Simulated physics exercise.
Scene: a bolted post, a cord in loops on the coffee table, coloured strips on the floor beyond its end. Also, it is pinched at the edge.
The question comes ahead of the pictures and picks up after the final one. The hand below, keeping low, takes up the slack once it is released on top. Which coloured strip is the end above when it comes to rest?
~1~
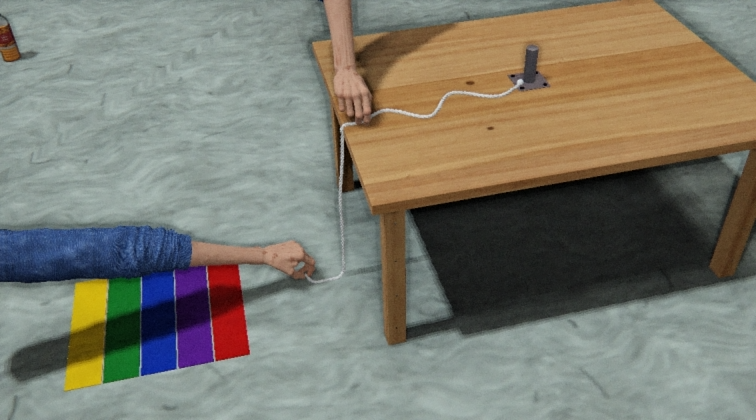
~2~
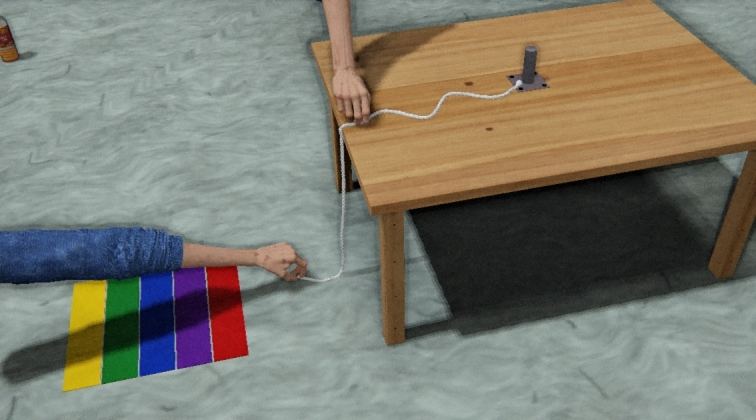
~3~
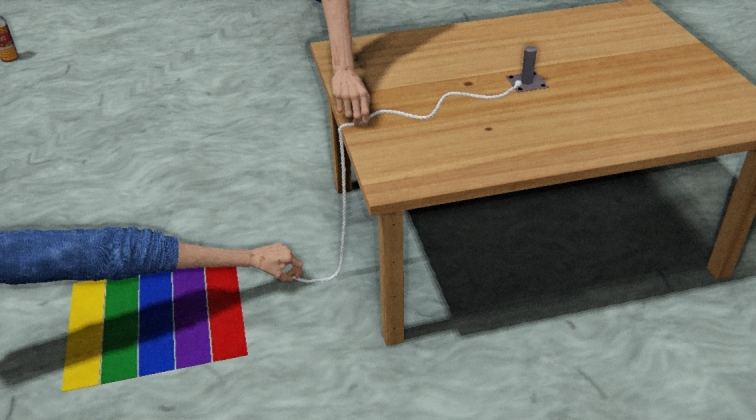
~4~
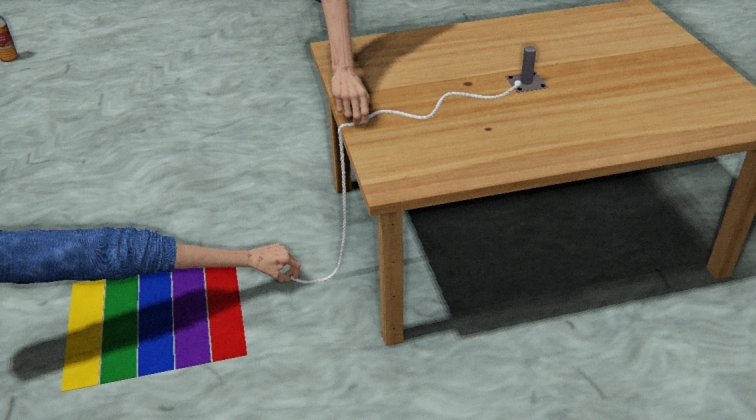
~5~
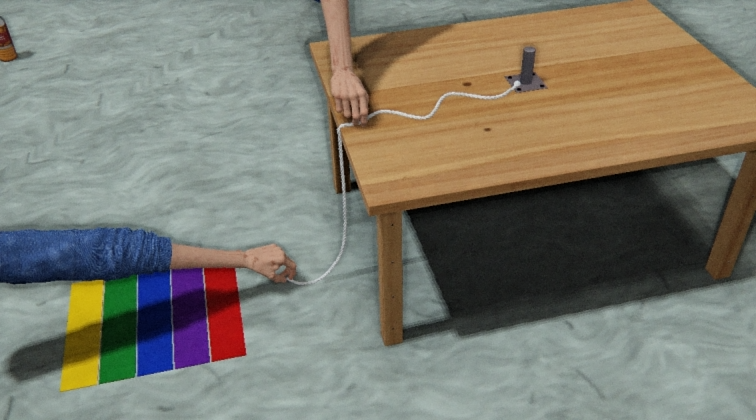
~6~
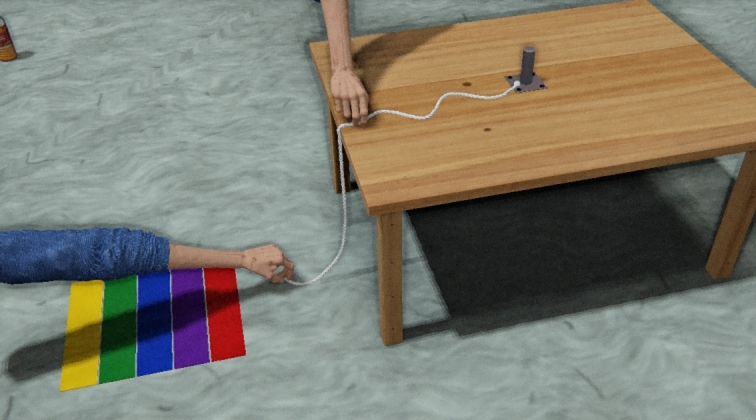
The blue one.
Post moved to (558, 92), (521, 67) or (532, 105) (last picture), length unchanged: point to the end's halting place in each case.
Try 1 about (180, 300), try 2 about (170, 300), try 3 about (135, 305).
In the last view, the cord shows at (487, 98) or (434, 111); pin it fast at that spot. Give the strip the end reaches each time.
Blue; purple.
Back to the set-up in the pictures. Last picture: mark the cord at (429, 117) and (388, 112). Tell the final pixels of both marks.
You'll find the first mark at (399, 112) and the second mark at (358, 121).
Soon after, end near (203, 294); over purple.
After that, end near (170, 300); over purple.
At the stop, end near (151, 303); over blue. It gets as far as the blue strip.
